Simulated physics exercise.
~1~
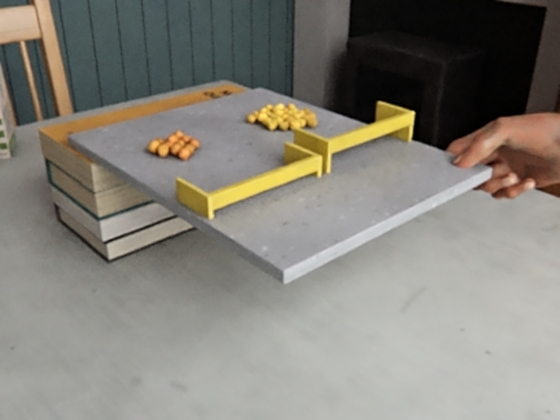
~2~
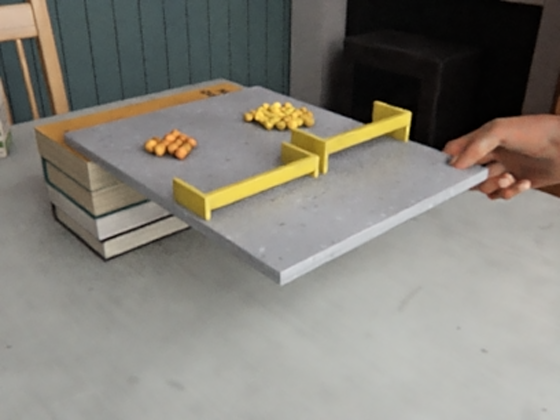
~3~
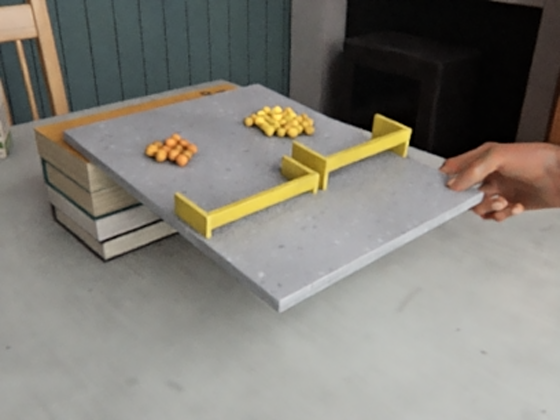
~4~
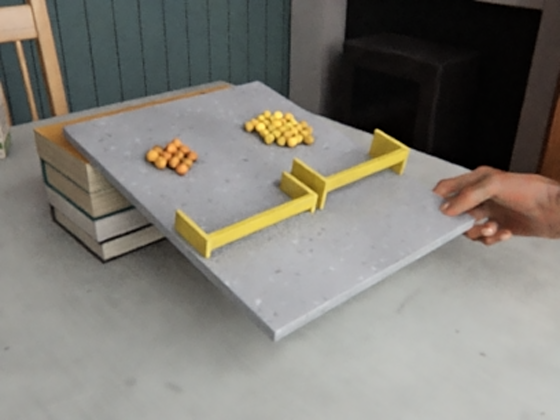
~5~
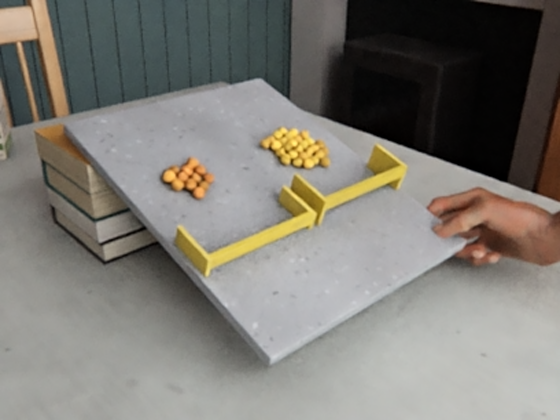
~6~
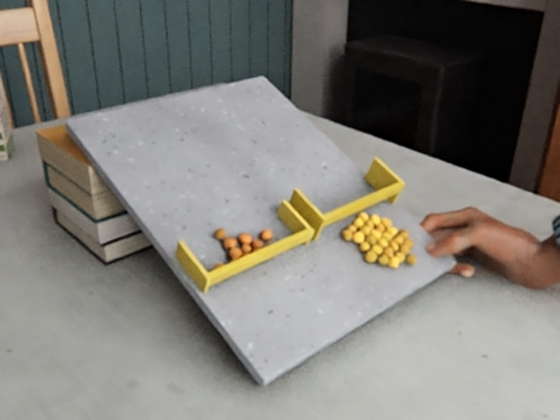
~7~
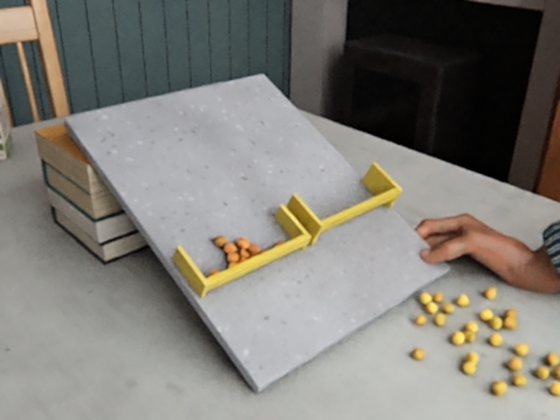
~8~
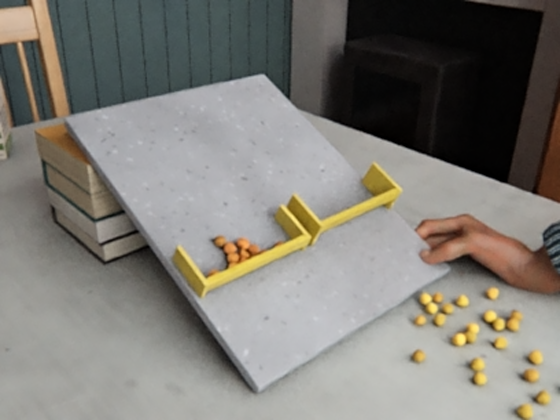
A hand at the right holds the free edge of a speckled grey board on a pale grey table, seen from slightly above, with stacked books under its left end and a dark fireplace behind. Orange balls and a larger cluster of yellow balls sit on the upper part, above two yellow gates. The hand lowers the edge and the board tilts steeper. Both clusters begin to roll down. The orange balls gather behind the left gate, while the yellow ones slip under the right gate, run off the board and end scattered across the table.
